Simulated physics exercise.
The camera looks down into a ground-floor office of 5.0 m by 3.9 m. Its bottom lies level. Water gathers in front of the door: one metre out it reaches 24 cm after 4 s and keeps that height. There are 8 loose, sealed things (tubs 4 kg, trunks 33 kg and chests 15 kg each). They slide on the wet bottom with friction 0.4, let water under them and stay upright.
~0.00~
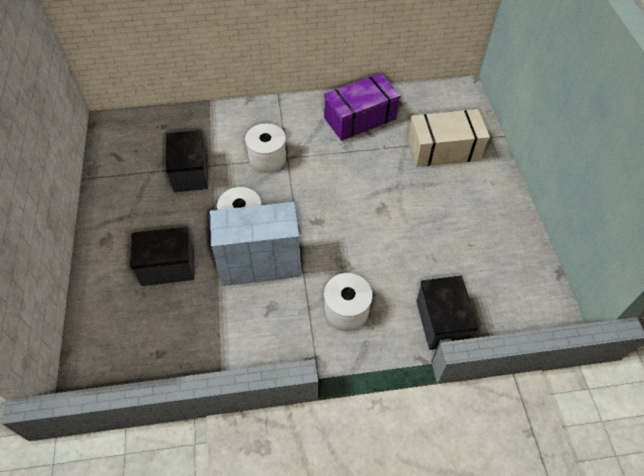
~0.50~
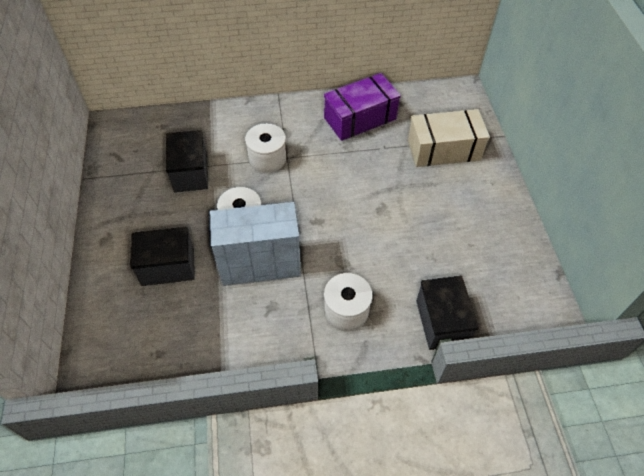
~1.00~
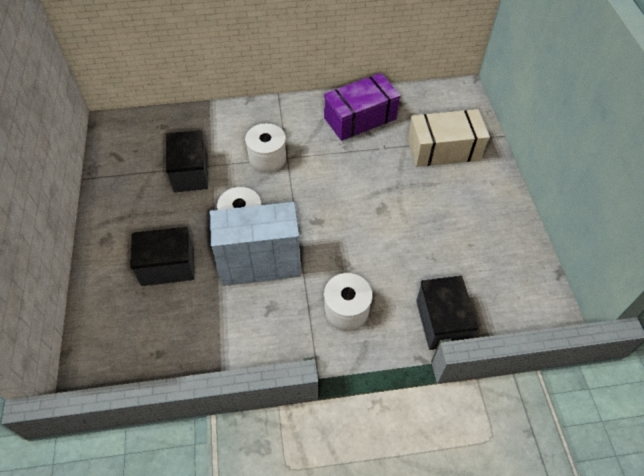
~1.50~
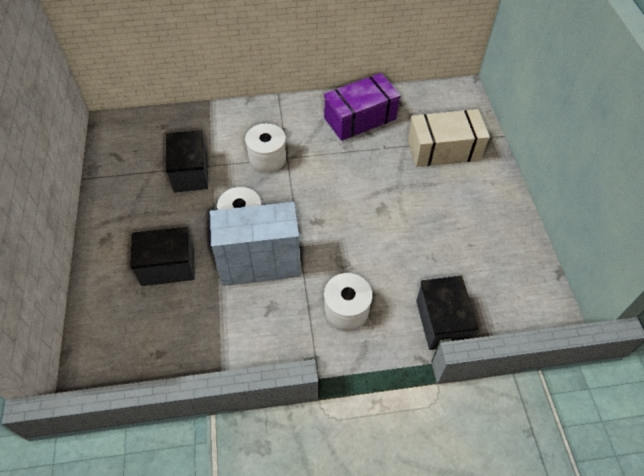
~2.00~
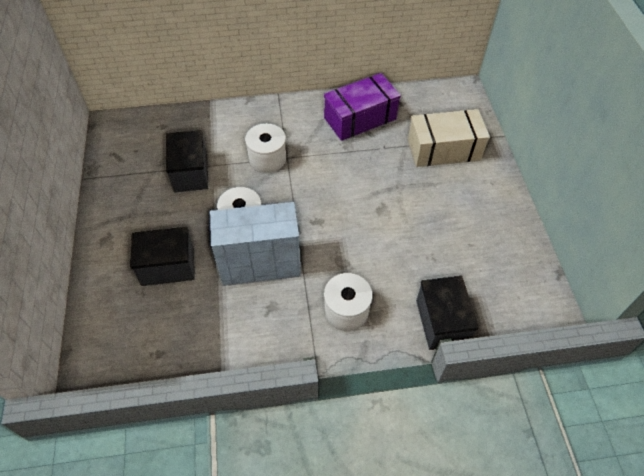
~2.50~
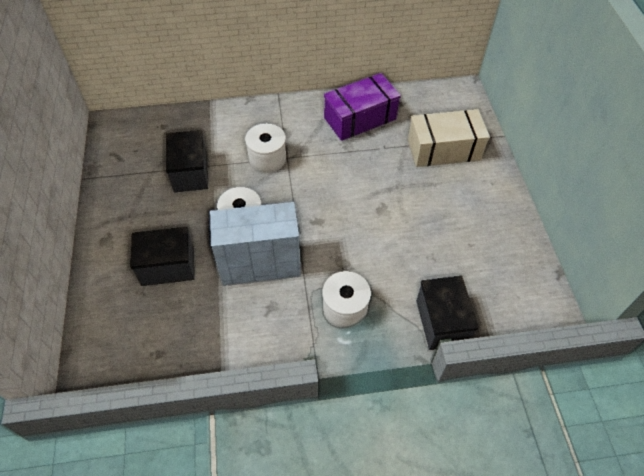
At first, boxes, trunks and white cylinders sit on the dry floor of a walled room, with pale ground outside the doorway. Greenish water spreads over the ground outside, closing in on the doorway, then a shallow patch seeps inside near the closest white cylinder, while the objects stay still.
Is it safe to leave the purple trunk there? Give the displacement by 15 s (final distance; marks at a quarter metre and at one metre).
Purple trunk gets carried off.
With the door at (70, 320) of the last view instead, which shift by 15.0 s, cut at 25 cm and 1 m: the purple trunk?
Then the purple trunk gets carried off.
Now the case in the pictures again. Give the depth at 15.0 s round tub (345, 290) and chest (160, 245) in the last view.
About 13 and 9 cm.
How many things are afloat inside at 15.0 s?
At that moment 8.
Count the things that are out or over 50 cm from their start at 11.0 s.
4 of them.
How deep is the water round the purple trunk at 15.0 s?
Roughly 14 cm.
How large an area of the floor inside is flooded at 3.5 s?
About 3.0 m2.
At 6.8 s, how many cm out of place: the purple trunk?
Roughly 30 cm by then.
After 3.5 s the purple trunk is near (362, 95), 0.0 m from its start, aground; 0 afloat.
After 6.8 s the purple trunk is near (363, 76), 0.3 m from its start, aground; 2 afloat.
After 11.0 s the purple trunk is near (467, 89), 1.3 m from its start, afloat; 6 afloat.
After 15.0 s the purple trunk is near (529, 281), 3.0 m from its start, afloat; 8 afloat.
